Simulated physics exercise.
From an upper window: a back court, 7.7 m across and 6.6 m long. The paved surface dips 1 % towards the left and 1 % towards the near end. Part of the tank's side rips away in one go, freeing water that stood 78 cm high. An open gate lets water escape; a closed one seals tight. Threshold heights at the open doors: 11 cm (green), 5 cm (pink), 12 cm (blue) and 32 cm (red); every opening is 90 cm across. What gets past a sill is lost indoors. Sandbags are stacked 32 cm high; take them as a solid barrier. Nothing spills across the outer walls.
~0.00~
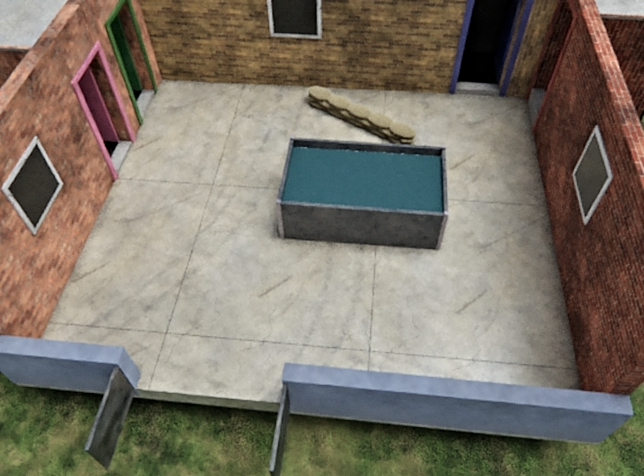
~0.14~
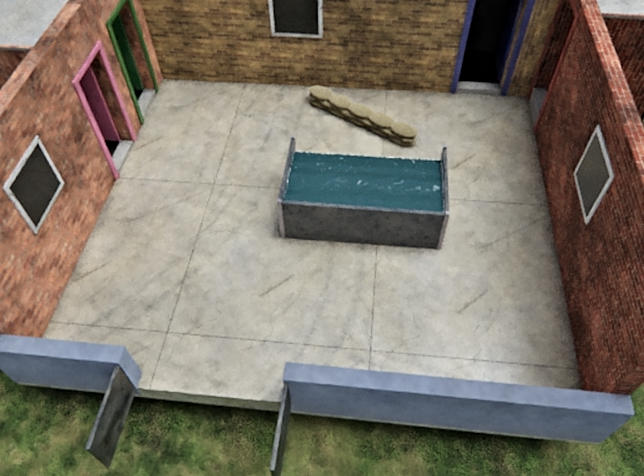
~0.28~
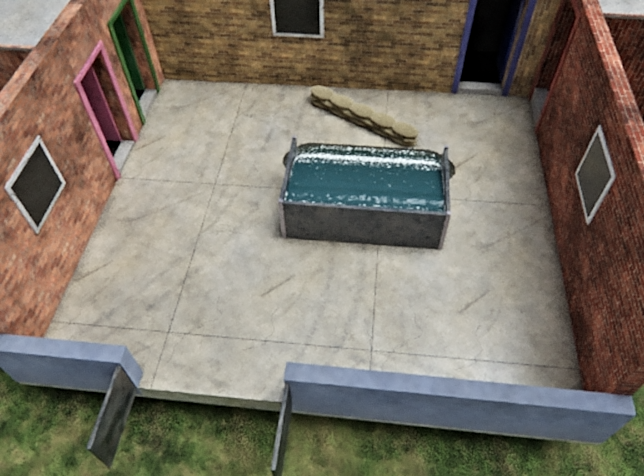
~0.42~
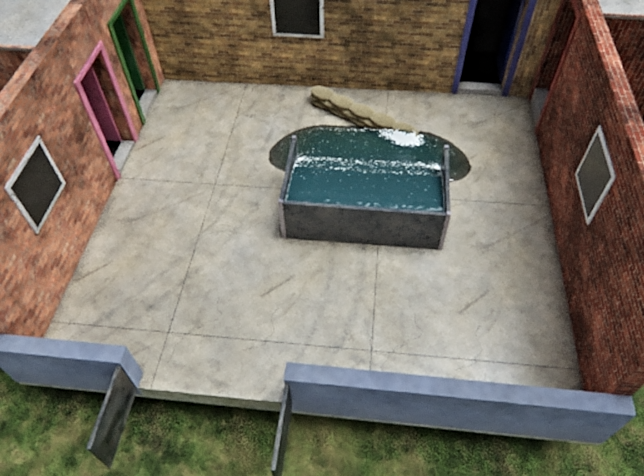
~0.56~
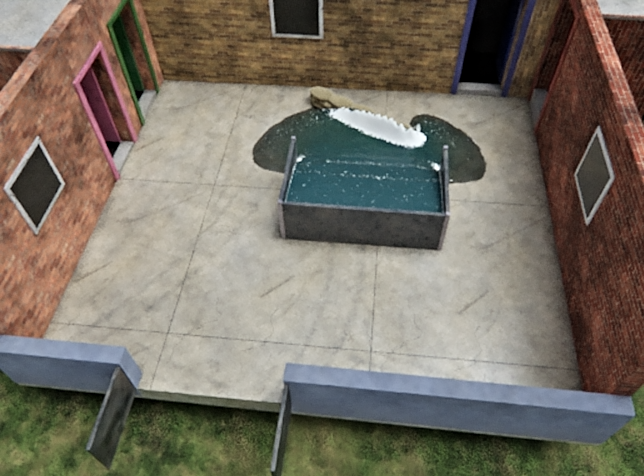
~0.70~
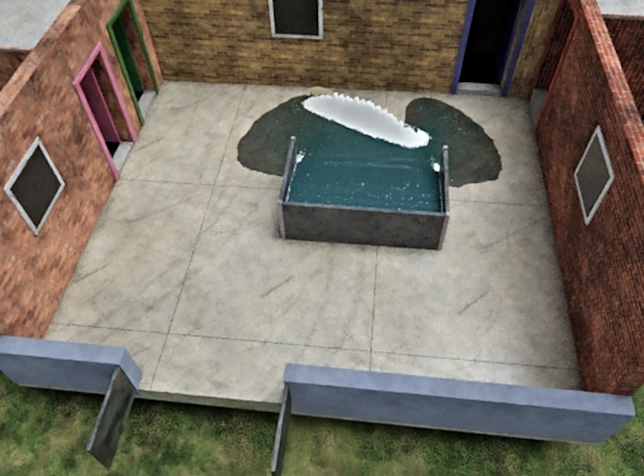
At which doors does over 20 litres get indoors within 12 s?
Door by door: At the green door it goes over the limit; at the pink door it exceeds the limit; at the blue door it passes the limit; at the red door it stays under the limit.
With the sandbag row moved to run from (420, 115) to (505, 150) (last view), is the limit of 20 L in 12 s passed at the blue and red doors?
Against that limit: Blue not over, red below.
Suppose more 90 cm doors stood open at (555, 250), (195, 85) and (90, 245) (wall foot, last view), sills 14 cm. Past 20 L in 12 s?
In turn: Under, past it, under.
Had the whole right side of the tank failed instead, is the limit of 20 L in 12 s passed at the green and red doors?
Against that limit: Green not over, red below.
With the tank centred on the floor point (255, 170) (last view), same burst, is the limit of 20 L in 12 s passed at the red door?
Then: Red under.
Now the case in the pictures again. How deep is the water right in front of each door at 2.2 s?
In cm: Green 27, pink 0, blue 17, red 26.
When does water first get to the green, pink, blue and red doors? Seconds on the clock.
Green 2.0 s, pink 2.6 s, blue 1.0 s, red 1.3 s.
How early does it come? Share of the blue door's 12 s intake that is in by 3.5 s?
About 95 per cent.
After 1.4 s water covers 30 % of the floor and is deepest (45 cm) near (387, 141); green door not reached, pink door not reached, blue door 22 cm at the sill, 6 L in, red door 1 cm at the sill, 0 L in.
After 2.2 s water covers 30 % of the floor and is deepest (52 cm) near (163, 83); green door 27 cm at the sill, 10 L in, pink door not reached, blue door 17 cm at the sill, 31 L in, red door 26 cm at the sill, 1 L in.
After 3.5 s water covers 45 % of the floor and is deepest (29 cm) near (147, 116); green door 28 cm at the sill, 203 L in, pink door 14 cm at the sill, 12 L in, blue door 12 cm at the sill, 47 L in, red door 11 cm at the sill, 1 L in.
After 7.0 s water covers 80 % of the floor and is deepest (16 cm) near (33, 362); green door 9 cm at the sill, 300 L in, pink door 7 cm at the sill, 62 L in, blue door 5 cm at the sill, 49 L in, red door 4 cm at the sill, 1 L in.
After 12.0 s water covers 90 % of the floor and is deepest (14 cm) near (33, 362); green door 6 cm at the sill, 301 L in, pink door 6 cm at the sill, 95 L in, blue door 2 cm at the sill, 49 L in, red door 1 cm at the sill, 1 L in.
